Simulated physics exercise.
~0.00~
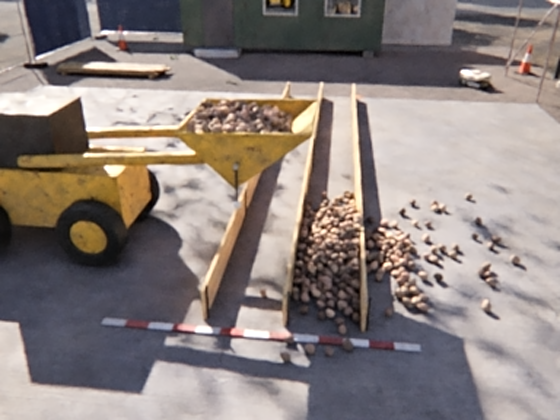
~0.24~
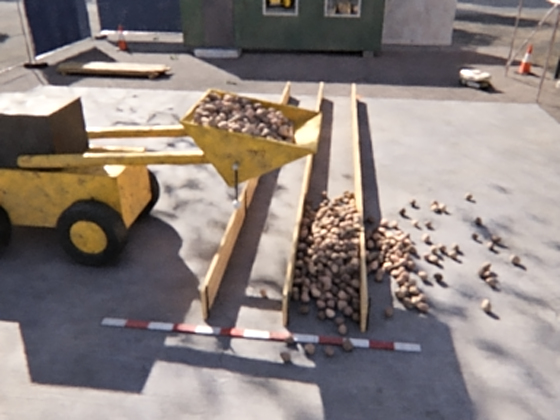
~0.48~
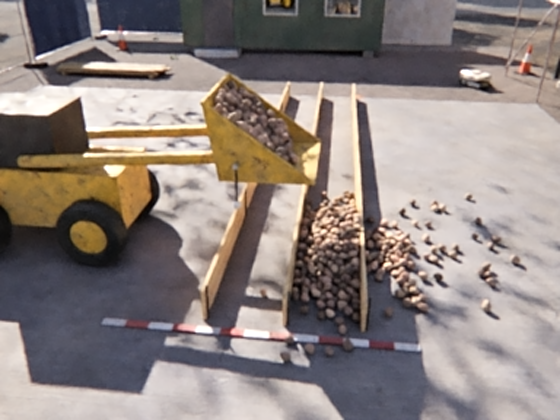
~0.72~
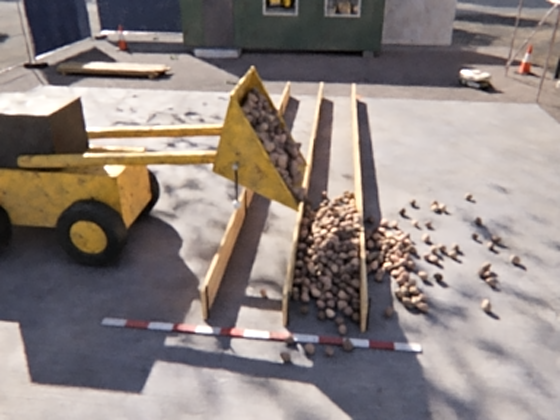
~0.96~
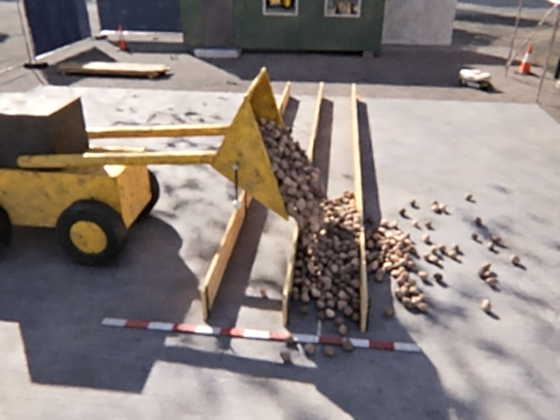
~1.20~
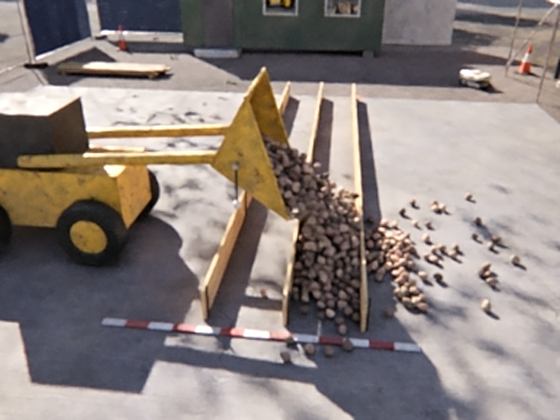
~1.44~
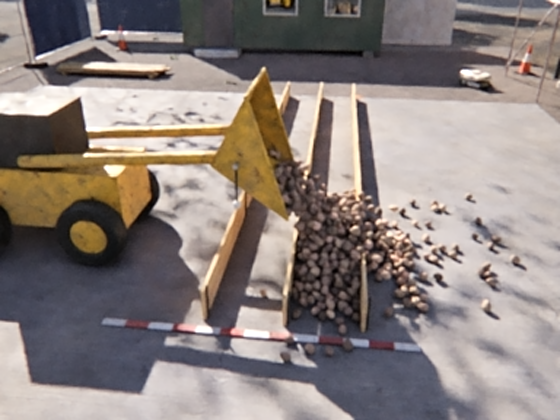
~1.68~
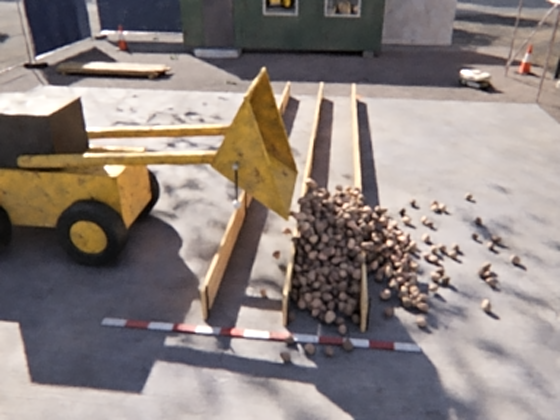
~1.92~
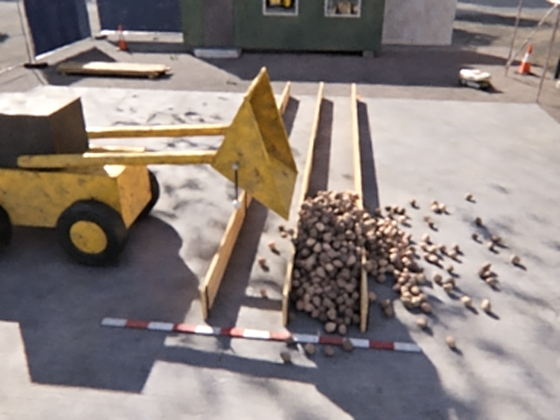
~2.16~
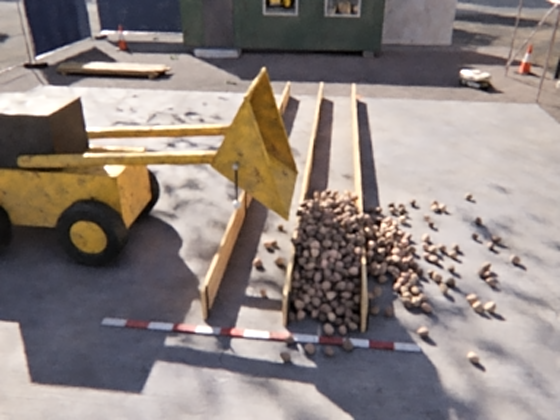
In the video, a yellow loader tips its raised bucket of round stones to the right, pouring them onto a loose pile between wooden boards. The heap grows and some stones roll farther right past the last board, while the emptied bucket stays tilted.
